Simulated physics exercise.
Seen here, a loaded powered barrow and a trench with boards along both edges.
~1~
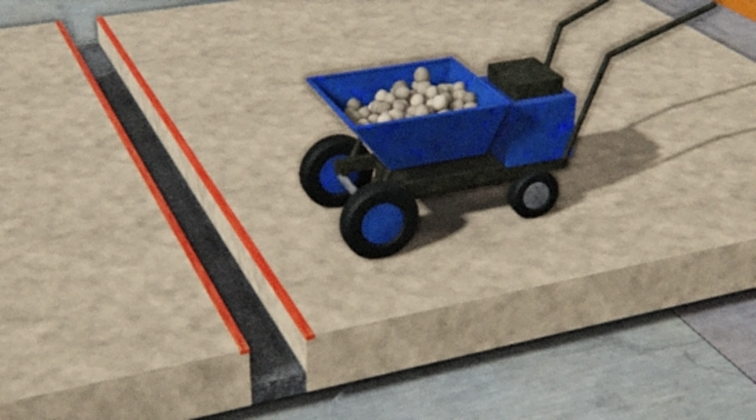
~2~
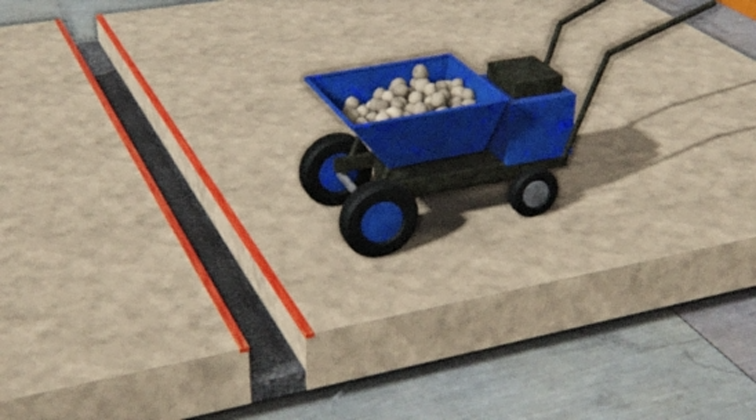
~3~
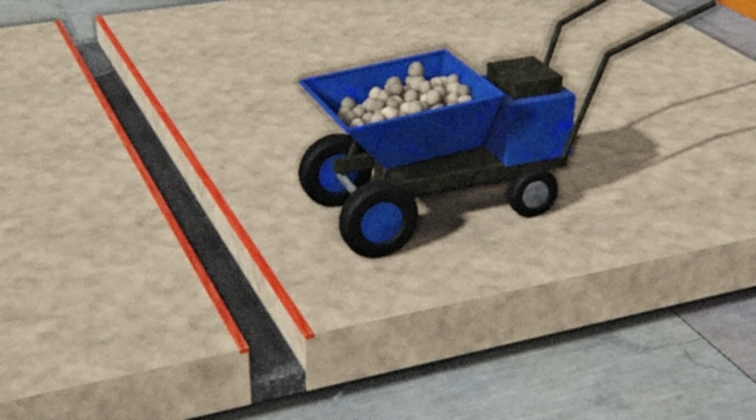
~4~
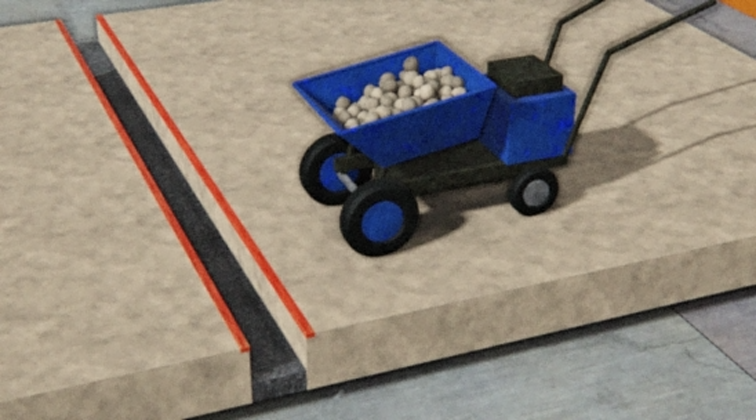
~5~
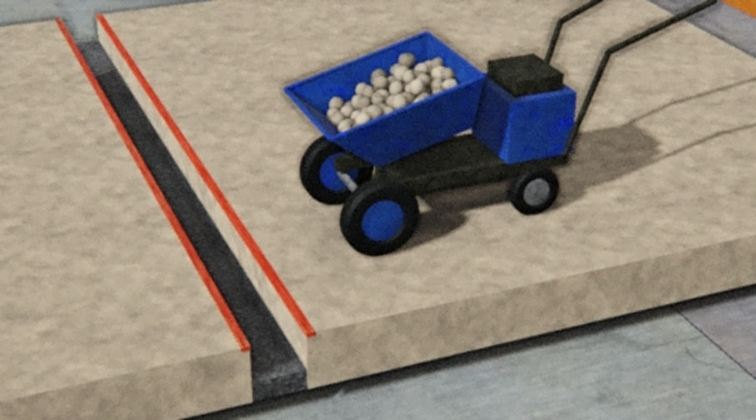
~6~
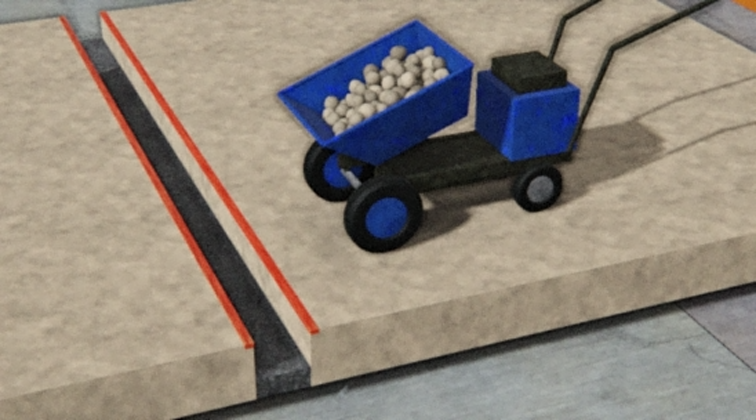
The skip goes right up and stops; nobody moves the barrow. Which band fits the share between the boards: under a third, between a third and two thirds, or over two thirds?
The trench takes more than two thirds.
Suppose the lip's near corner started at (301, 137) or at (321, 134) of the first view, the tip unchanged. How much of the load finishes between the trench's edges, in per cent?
About 10 and 50 per cent.
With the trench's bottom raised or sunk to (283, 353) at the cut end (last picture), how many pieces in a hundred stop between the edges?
About 60 per cent.
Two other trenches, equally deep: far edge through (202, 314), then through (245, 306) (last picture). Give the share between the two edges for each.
About 100 and 60 per cent.
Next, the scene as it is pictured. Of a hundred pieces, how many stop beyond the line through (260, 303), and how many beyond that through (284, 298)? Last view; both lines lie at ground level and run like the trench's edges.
About 50 and 90 per cent.
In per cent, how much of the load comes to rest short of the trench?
Close to 5 per cent.
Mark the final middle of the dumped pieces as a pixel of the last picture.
Around (228, 265).
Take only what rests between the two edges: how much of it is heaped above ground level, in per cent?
Near 15 %.
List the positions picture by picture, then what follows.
Lip of the skip (355, 129), level; top of the load (418, 101), river pebbles; first edge of the trench (288, 301); far edge (225, 314), the trench under half as wide as the skip, and about as deep as wide, in the first picture.
Lip of the skip (353, 128), tipped barely; top of the load (430, 90), in the second picture.
Lip of the skip (348, 131), tipped barely; top of the load (425, 88), in the third picture.
Lip of the skip (340, 134), tipped a little; top of the load (417, 93), in the fourth picture.
Lip of the skip (331, 139), tipped a little; top of the load (418, 77), in the fifth picture.
Lip of the skip (324, 145), tipped clearly; top of the load (409, 69); first edge of the trench (292, 296); far edge (229, 309), in the sixth picture.
Just after the last frame, skip tipped steeply; every one in the skip.
A moment on, skip tipped right over; the larger part in the skip; just a few short of the trench; roughly a quarter in or heaped over the trench; just a few beyond it; about a tenth falling.
Further on, skip tipped right over; about a tenth in the skip; just a few short of the trench; the larger part in or heaped over the trench; about a tenth beyond it.
When it is over, skip tipped right over; just a few in the skip; just a few short of the trench; the larger part in or heaped over the trench; about a tenth beyond it.
